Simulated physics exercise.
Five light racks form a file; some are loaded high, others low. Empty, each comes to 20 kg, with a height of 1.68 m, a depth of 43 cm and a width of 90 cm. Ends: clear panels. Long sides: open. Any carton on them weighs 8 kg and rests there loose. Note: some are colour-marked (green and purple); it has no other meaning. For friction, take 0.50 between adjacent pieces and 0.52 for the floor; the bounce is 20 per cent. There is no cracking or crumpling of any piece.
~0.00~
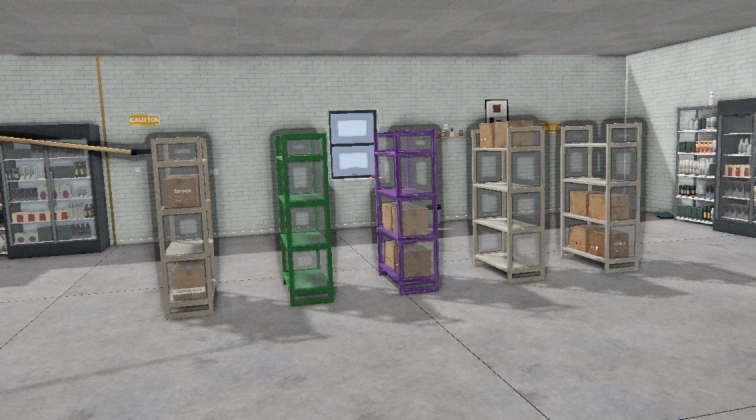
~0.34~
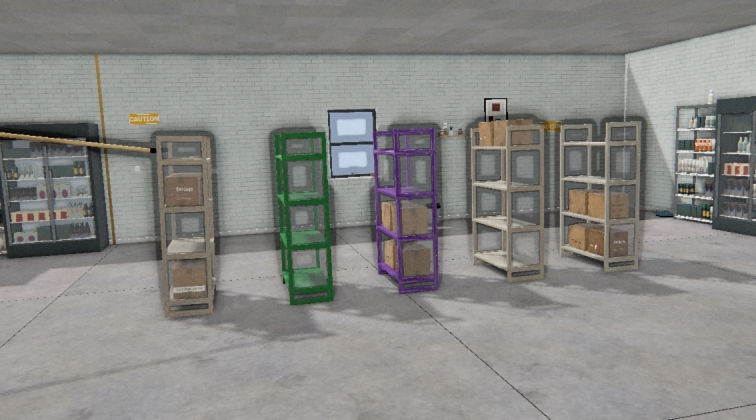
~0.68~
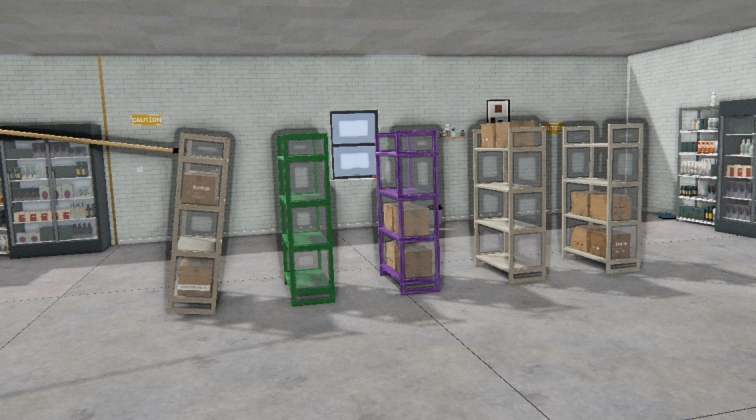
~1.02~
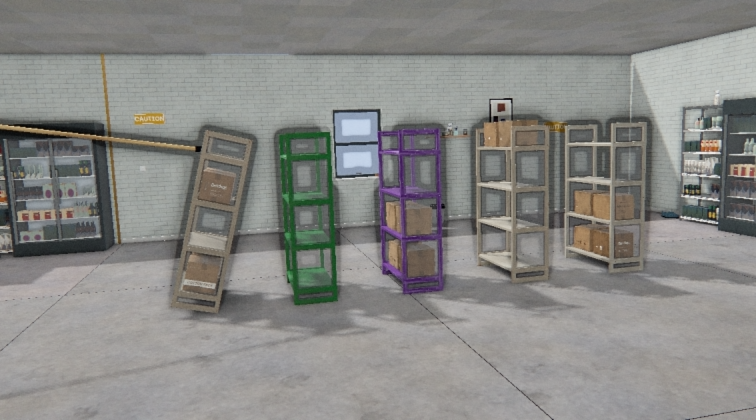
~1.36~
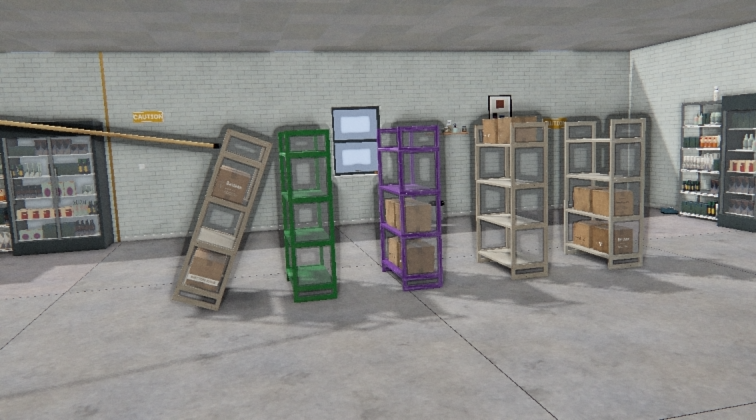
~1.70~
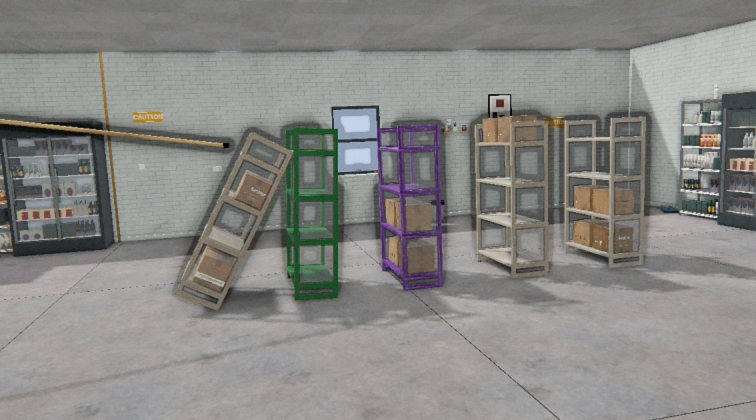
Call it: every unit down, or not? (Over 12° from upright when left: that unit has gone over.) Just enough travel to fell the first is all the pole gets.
Every one down.
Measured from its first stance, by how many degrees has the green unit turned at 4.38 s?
Roughly 60°.
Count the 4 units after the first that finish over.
The number is 4.
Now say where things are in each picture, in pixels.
In the first picture (we follow the side turned to the camera), pole end (133, 152) 12 cm from the first unit; purple unit (418, 213); green unit (308, 221); no other piece has moved.
In the second picture, pole end (152, 151) pushing; purple unit (417, 212).
In the third picture, pole end (175, 151) pushing; purple unit (419, 213); no other piece has moved.
In the fourth picture, pole end (197, 149) pushing; purple unit (422, 212); no other piece has moved.
In the fifth picture, pole end (216, 146) pushing; purple unit (421, 209); no other piece has moved.
In the sixth picture, pole end (225, 146) stopped; green unit (316, 215) tipped 3°; purple unit (421, 209); one has shifted.
Around 2.24 s, 2 cartons spilt or dropped; 1 of the 4 other units over; green unit tipped 25°.
Around 3.26 s, 2 cartons spilt or dropped; 2 of the 4 other units over; green unit tipped 49°; purple unit tipped 31°.
Around 4.38 s, 6 cartons spilt or dropped; 4 of the 4 other units over; green unit tipped 65°; purple unit tipped 57°.
Around 4.98 s, 8 cartons spilt or dropped; 4 of the 4 other units over; purple unit tipped 67°; green unit tipped 65°.
Finally (5.8 s), 8 cartons spilt or dropped; 4 of the 4 other units over; purple unit tipped 67°; green unit tipped 65°. Not one is left standing. Seen by the last camera, middles, purple unit near (481, 219), green unit near (390, 226).
